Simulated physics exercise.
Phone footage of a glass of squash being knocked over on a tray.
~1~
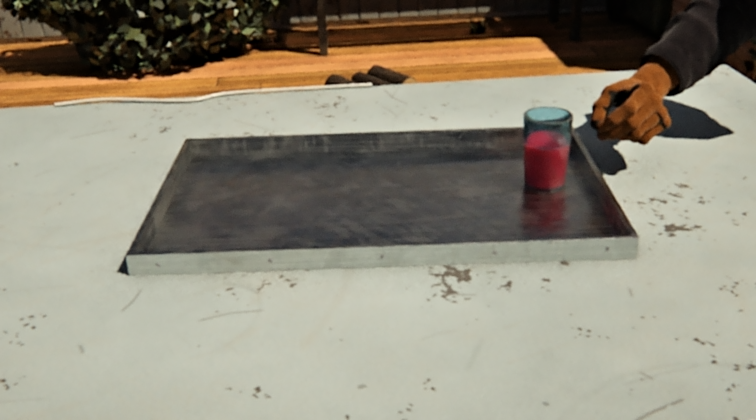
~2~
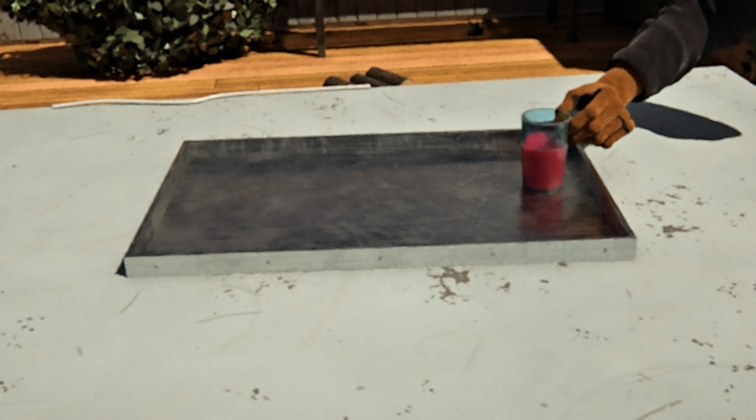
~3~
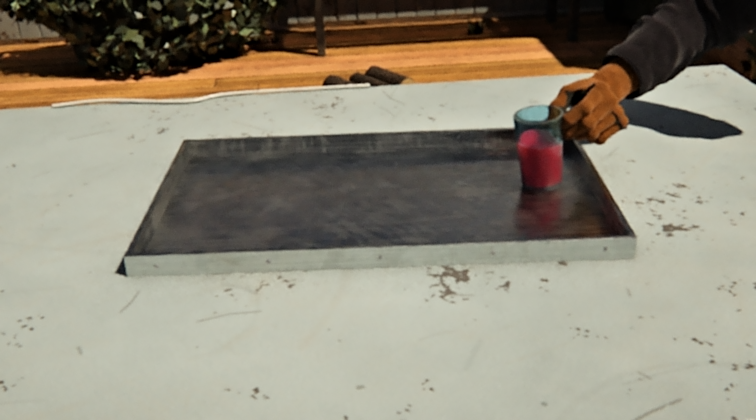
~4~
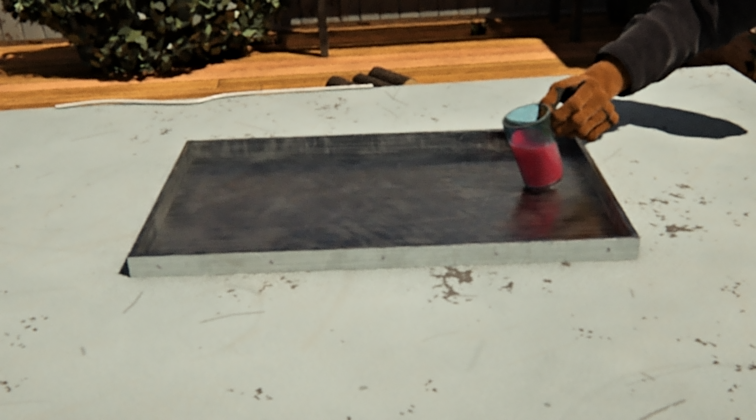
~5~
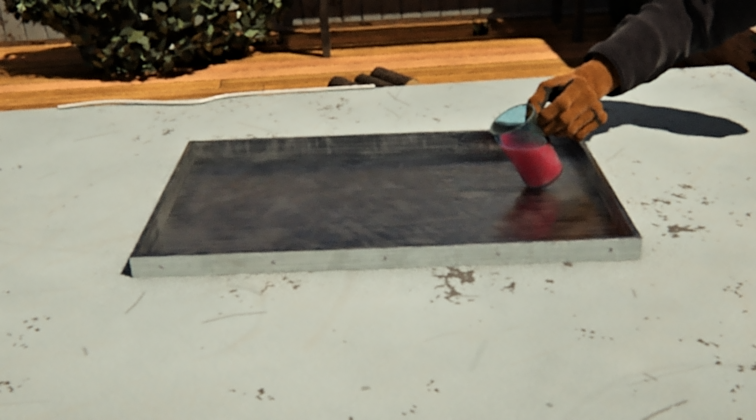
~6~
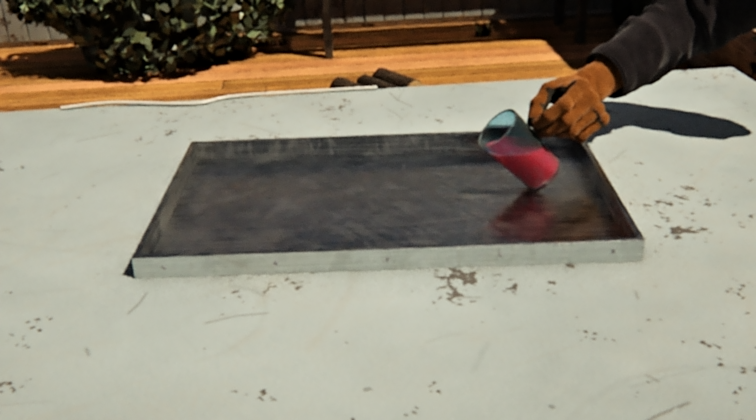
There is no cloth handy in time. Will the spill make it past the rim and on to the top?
No, contained.
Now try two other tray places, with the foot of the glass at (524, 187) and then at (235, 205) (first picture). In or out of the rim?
First it is held by the rim, then it escapes from the tray.
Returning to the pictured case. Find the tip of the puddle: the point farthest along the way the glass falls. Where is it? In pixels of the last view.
The spill reaches roughly (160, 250).
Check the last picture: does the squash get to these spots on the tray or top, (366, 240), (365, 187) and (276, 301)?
Going in order, the first is covered by the spill, the second covered by the spill, and the third out of reach.
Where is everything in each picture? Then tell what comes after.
In the first picture, it stands upright; glass (547, 148) about two thirds full; tray (394, 243).
The second picture shows fingers against its side; glass about two thirds full, surface at (544, 143).
The third picture shows fingers against its side; glass (540, 147) about two thirds full.
The fourth picture shows fingers against its side; glass about two thirds full, surface at (533, 140); tray (395, 244).
The fifth picture shows fingers against its side; glass (528, 147) tipped 30°.
In the sixth picture, it is falling; glass (520, 150) tipped 45°.
A moment on, the glass lies in the tray; the puddle covers about as much as a plate; the rim holds it.
Further on, the puddle covers about as much as a tray; the rim holds it.
When it is over, the puddle covers about as much as a tray; the rim holds it.
